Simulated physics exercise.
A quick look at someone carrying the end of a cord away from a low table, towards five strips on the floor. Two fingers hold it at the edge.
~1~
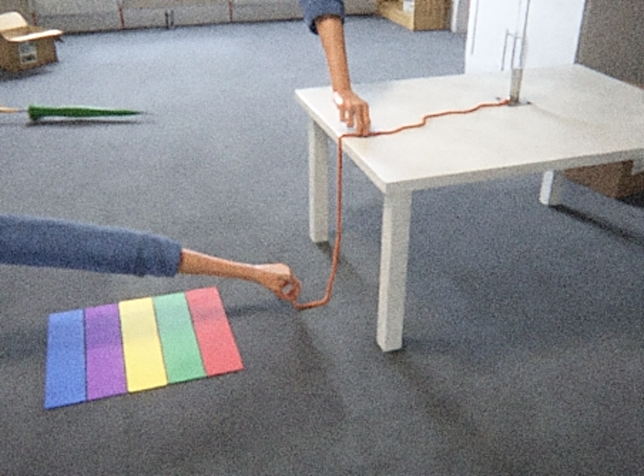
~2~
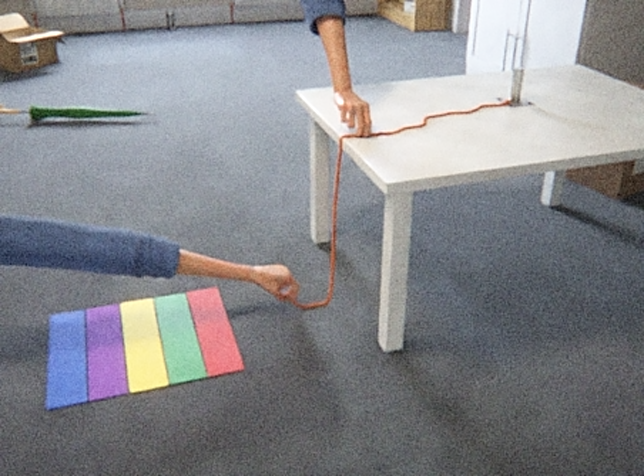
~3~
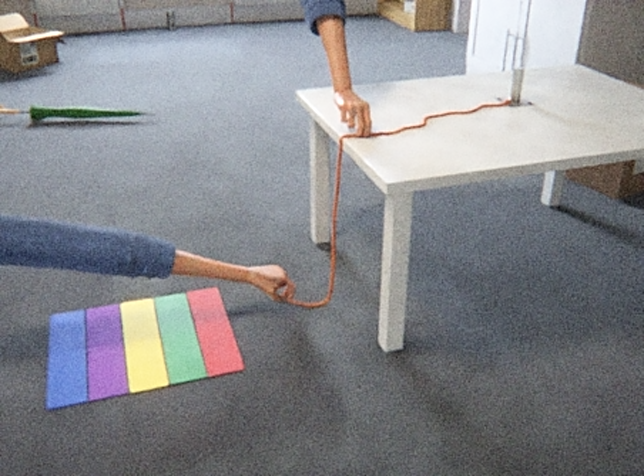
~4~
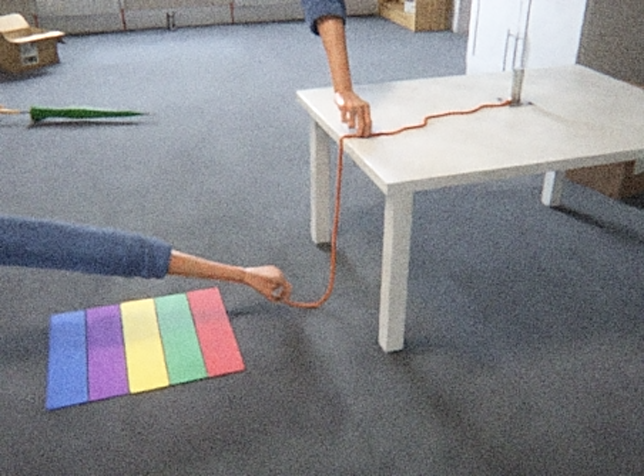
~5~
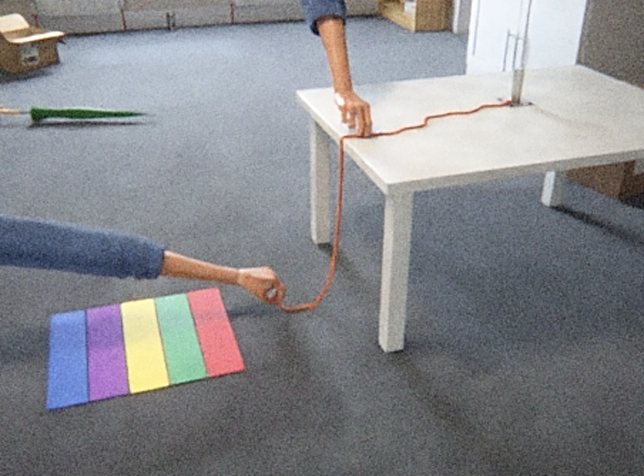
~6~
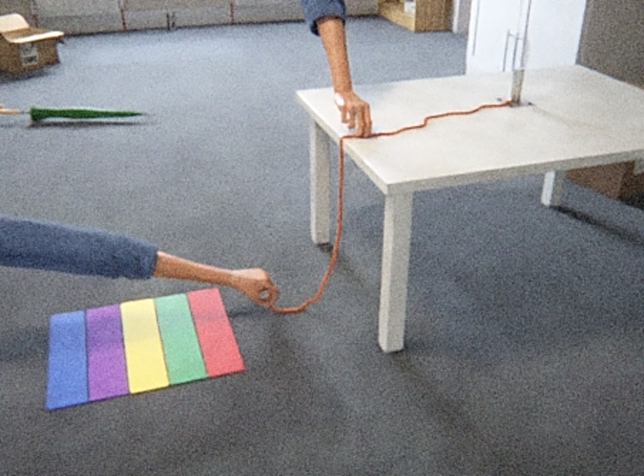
To begin with, one hand pins a reddish cord at the edge of a white table while another holds its hanging end low, near five coloured strips on the floor. The lower hand then draws the end slightly left towards the red strip, the hanging cord curving a little more.
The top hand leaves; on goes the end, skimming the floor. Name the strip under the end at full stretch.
It gets as far as the yellow strip.
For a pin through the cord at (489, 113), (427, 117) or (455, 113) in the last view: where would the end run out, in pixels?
The places are (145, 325), (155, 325) and (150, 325).
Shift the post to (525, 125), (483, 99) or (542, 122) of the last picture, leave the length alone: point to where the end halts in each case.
Try by try, around (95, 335), (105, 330) and (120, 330).
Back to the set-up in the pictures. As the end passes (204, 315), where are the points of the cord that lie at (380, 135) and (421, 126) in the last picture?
At (345, 135), then (392, 125).
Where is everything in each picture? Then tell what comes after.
In the first frame, end (291, 298); red (220, 355); green (183, 363); yellow (145, 370); purple (106, 378); blue (66, 386).
In the second frame, end (290, 299); cord through (490, 106) (437, 116) (393, 133) (340, 158) (334, 227) (331, 292).
In the third frame, end (286, 299).
In the fourth frame, end (282, 300); cord through (491, 106) (438, 116) (393, 133) (341, 159) (335, 227) (329, 292).
In the fifth frame, end (276, 302).
In the sixth frame, end (269, 303); cord through (490, 106) (438, 116) (393, 134) (341, 159) (339, 227) (320, 292).
Soon after, end near (204, 315); over red.
Then, end near (161, 322); over green.
At full stretch, end near (136, 327); over yellow. The yellow one.
